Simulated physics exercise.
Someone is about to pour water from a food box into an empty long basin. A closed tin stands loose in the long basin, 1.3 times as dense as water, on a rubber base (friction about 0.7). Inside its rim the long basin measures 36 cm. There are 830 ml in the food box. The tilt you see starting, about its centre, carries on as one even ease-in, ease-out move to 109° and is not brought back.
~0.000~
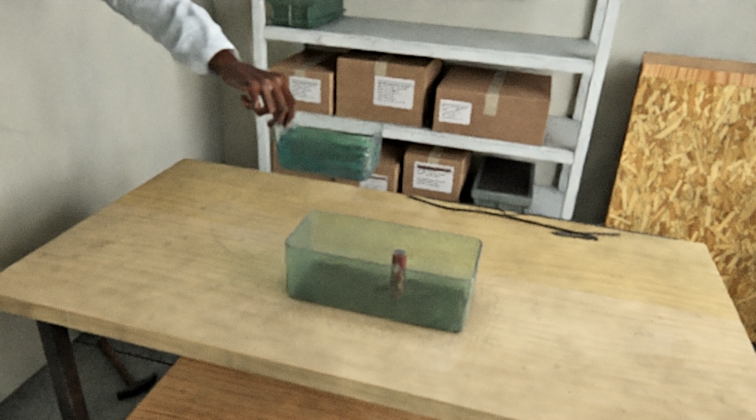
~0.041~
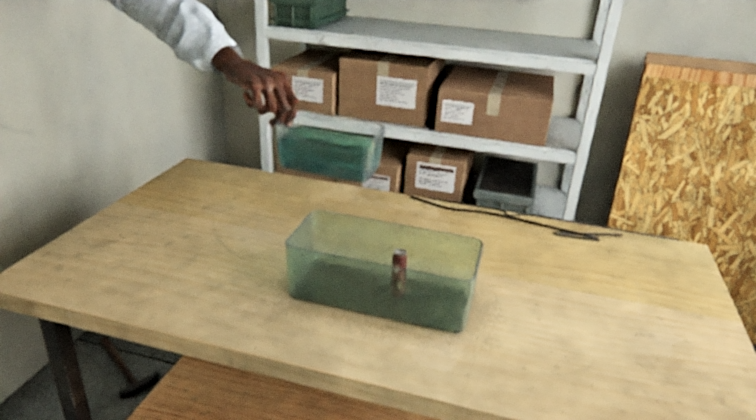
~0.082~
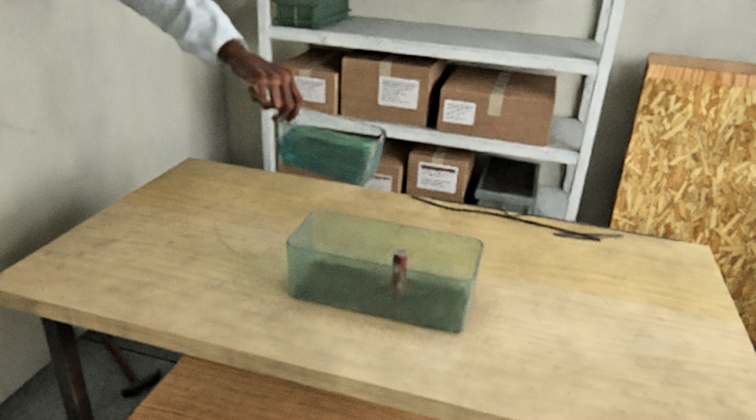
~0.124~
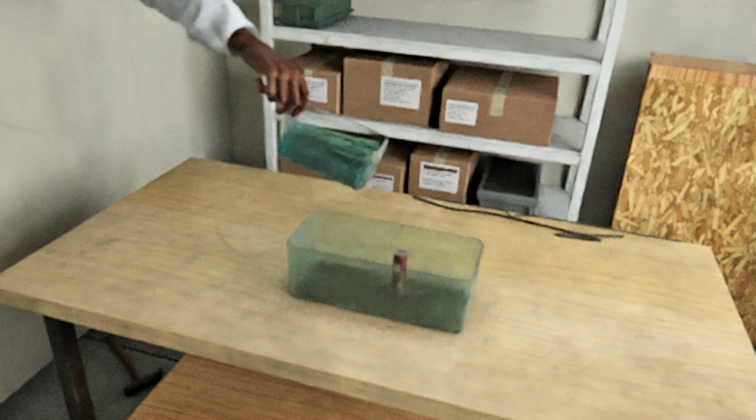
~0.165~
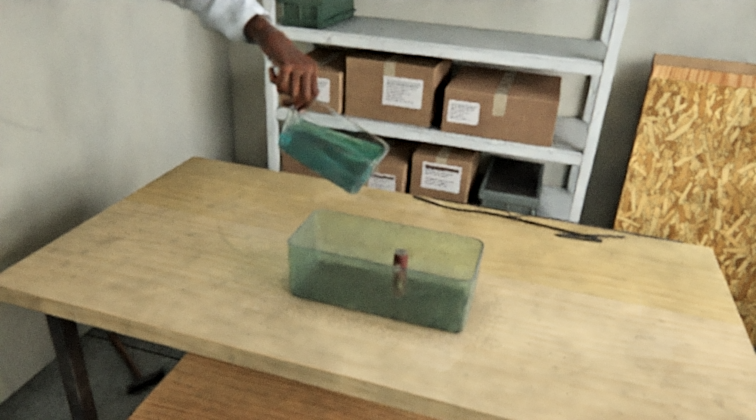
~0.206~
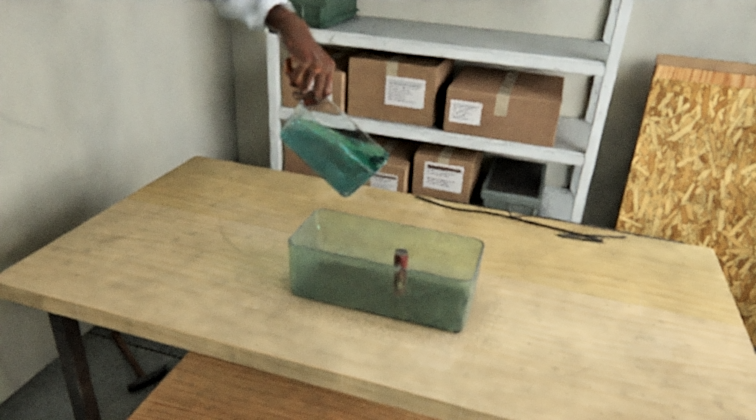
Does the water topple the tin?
It falls.
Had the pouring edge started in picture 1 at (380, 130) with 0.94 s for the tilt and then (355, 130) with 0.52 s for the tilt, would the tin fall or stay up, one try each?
First it remains upright; then it falls.
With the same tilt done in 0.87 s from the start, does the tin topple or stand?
Then it keeps standing.
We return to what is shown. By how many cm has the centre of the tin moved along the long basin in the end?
About 8.0 cm.
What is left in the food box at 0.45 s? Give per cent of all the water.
Near 14 in a hundred.
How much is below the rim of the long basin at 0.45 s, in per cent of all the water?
Near 32 in a hundred.
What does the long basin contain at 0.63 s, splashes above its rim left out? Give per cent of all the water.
About 90 per cent.
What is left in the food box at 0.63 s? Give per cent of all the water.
Some 4 per cent.
By 0.45 s the tilt is 104° and 14 per cent is still to pour; the tin stands where it began.
By 0.63 s the tilt is 109° and 4 per cent is still to pour; the tin leans 4°.
By 0.82 s the tilt is 109° and 0 per cent is still to pour; the tin leans 44°.
By 1.02 s the tilt is 109° and 0 per cent is still to pour; the tin lies on its side.
At rest the tin lies on its side.
